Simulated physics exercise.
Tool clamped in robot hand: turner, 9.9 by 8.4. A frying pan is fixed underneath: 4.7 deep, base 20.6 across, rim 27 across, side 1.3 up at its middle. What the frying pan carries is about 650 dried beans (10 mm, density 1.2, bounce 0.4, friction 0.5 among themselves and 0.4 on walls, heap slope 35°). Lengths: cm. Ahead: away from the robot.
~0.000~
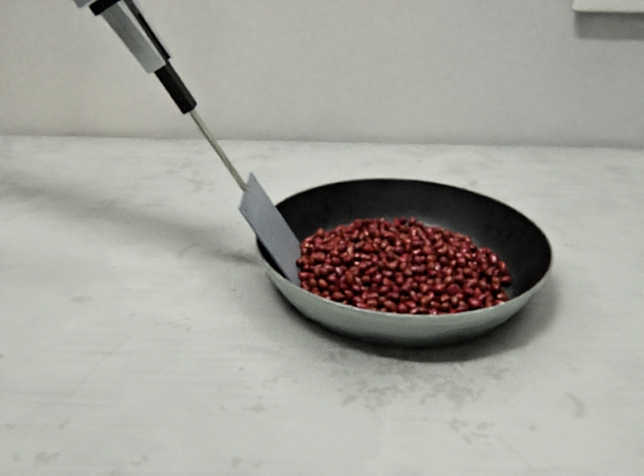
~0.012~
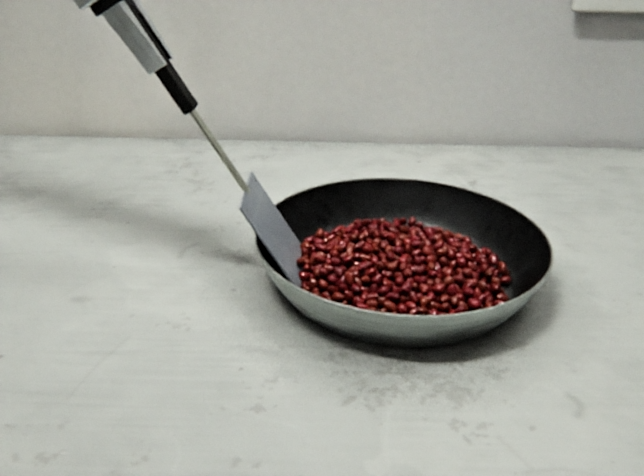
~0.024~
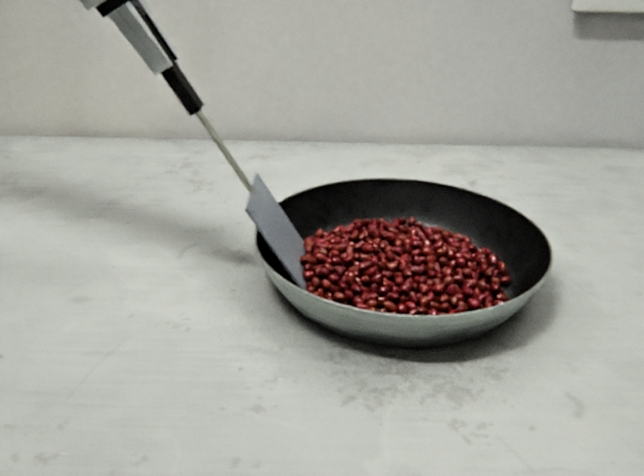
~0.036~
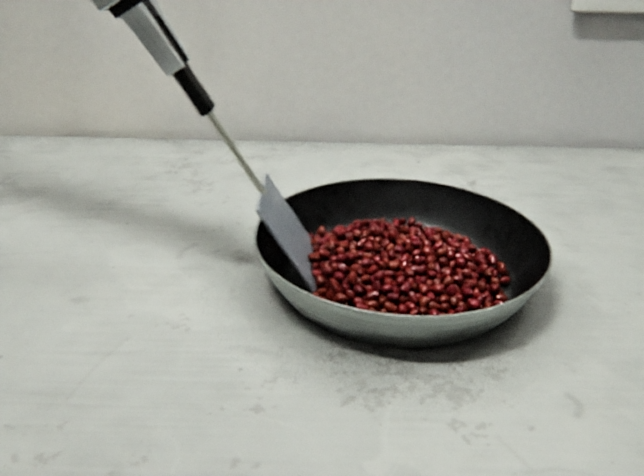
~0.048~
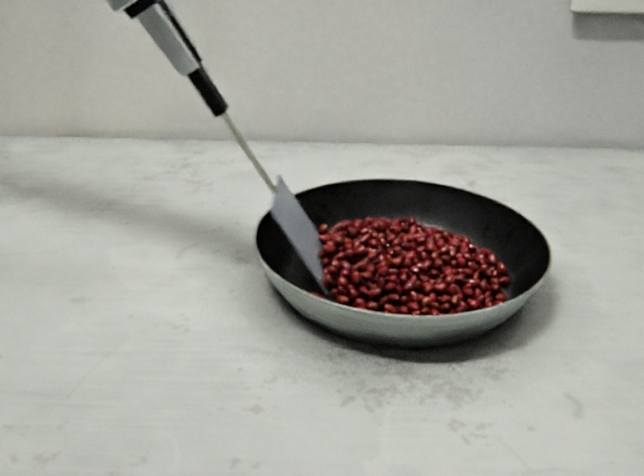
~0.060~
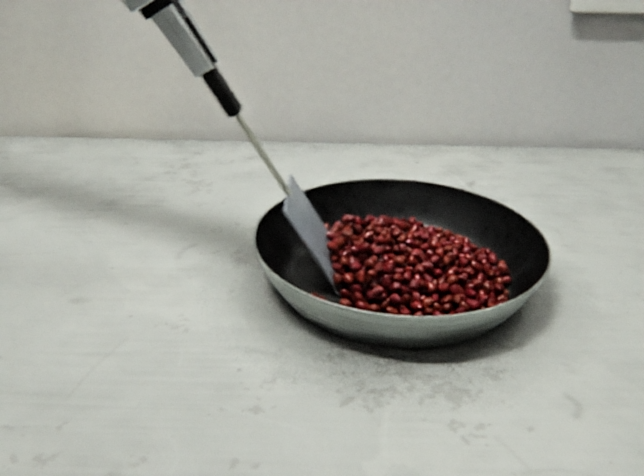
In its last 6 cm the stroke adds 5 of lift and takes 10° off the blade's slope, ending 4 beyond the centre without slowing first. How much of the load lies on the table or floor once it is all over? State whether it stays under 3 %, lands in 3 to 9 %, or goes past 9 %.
It lands in 3 to 9 %.
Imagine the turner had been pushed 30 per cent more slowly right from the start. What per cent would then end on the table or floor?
Some 0 in a hundred.
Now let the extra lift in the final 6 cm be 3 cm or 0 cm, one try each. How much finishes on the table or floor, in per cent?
Result, in order: Approx. 0 % and 0 %.
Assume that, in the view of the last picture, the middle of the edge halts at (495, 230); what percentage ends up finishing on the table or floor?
Close to 15 per cent finishes on the table or floor.
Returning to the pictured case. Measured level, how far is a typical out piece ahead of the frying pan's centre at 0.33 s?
Around 24 centimetres ahead.
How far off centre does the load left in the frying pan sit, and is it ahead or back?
I'd say it's roughly 4.0 cm toward the front.
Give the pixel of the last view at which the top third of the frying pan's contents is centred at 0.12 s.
It is centred at roughly (423, 254).
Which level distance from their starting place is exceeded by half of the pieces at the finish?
Near 3 cm, measured level.
By 0.09 s, sloping 59°, highest piece 6 above the table; 649 in the frying pan.
By 0.12 s, sloping 55°, highest piece 7 above the table; 649 in the frying pan.
By 0.33 s, sloping 49°, highest piece 4 above the table; 614 in the frying pan, 34 on the table or floor, 1 on the blade or in flight.
By 1.38 s, sloping 49°, highest piece 4 above the table; 614 in the frying pan, 35 on the table or floor.
Final count, 614 in the frying pan, 35 on the table or floor. That is 5 % on the table or floor.
